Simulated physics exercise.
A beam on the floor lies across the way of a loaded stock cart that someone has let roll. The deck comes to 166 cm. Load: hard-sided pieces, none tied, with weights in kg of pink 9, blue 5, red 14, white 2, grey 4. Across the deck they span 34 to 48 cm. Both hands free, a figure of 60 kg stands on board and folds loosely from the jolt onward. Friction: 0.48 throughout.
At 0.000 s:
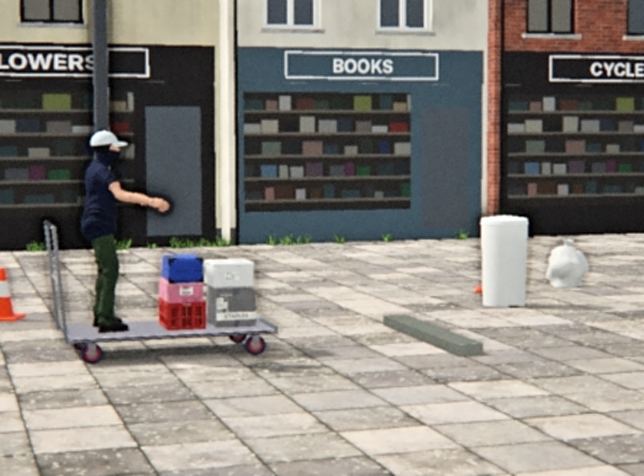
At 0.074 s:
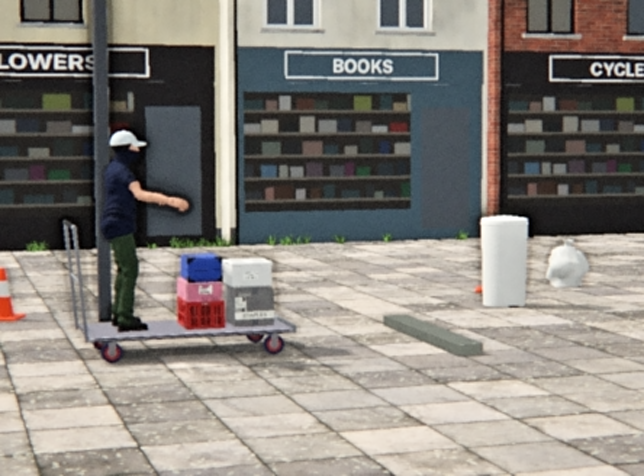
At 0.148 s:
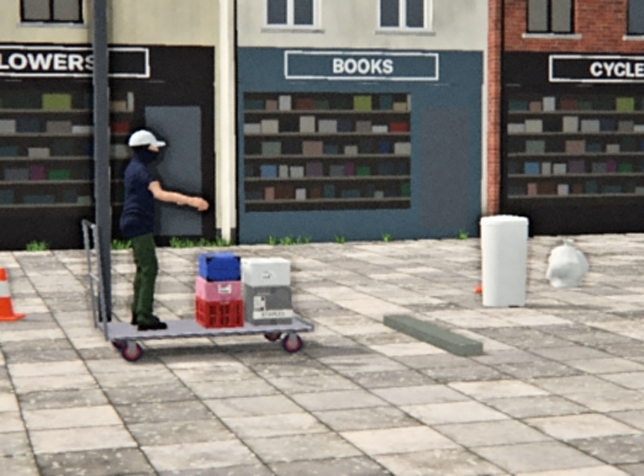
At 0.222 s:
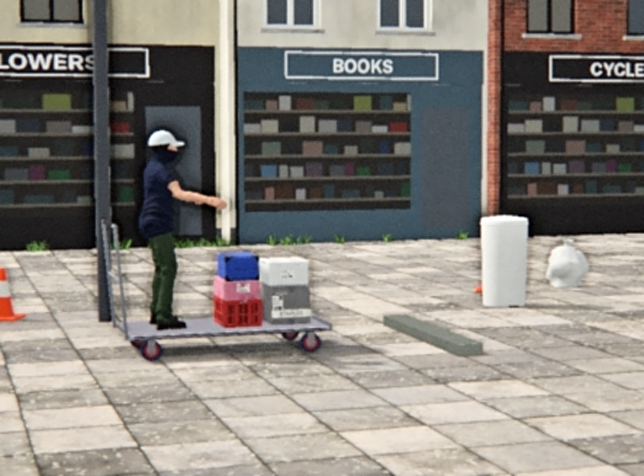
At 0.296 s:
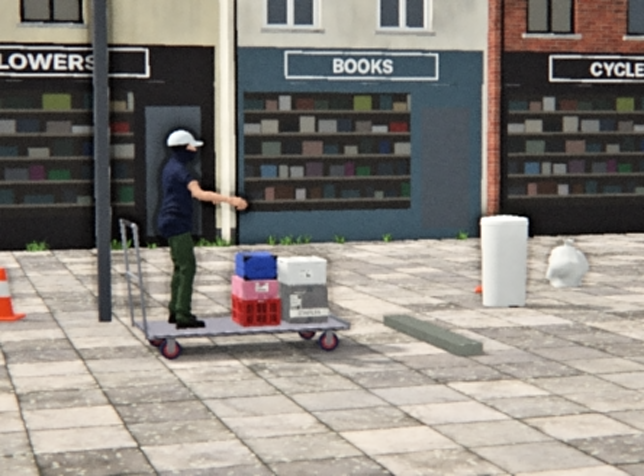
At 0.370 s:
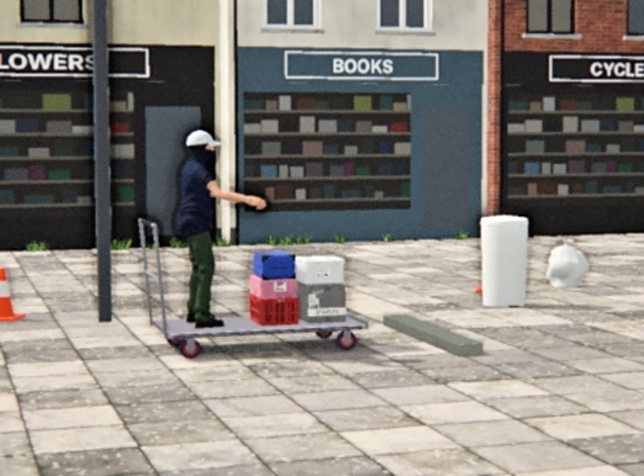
The clip opens on a figure in a white cap standing on a flat cart at the left, one arm held out over stacked blue, pink, red, white and grey boxes. The cart rolls steadily right across the paving, passing a dark post and drawing nearer to a beam on the ground.
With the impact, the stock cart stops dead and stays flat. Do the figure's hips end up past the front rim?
I'm guessing it will keep behind the lip.
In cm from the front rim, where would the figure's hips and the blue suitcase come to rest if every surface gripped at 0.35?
In that case hips come to rest 70 cm behind and blue 80 cm past the front rim.
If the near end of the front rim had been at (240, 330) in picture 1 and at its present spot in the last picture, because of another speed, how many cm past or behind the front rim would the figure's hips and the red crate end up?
In that run the hips finish 140 cm beyond the rim while red stops 60 cm short of it.
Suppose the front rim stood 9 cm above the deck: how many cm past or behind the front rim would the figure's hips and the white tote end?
In that setup the hips stop 80 cm short of the front rim, while the white item goes 80 cm past.
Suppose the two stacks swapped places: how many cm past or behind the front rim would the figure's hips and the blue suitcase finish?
Hips 80 behind, blue 110 past.
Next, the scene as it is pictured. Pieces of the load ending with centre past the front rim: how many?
All told, the number is 2.
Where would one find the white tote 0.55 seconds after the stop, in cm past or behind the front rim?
Some 55 cm past it.
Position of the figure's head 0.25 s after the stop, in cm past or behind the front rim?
The head is roughly 80 cm back from the front rim.
The wheels strike at 0.69 s.
After 0.94 s the figure's hips are 86 cm behind the rim, near (335, 249) in the last picture's view.
After 1.24 s the figure's hips are 75 cm behind the rim, near (346, 272) in the last picture's view.
After 1.69 s the figure's hips are 74 cm behind the rim, near (347, 278) in the last picture's view.
When all is still (2.2 s), past the rim, blue suitcase and white tote; behind it, pink carton, red crate, grey parcel and the figure's hips.
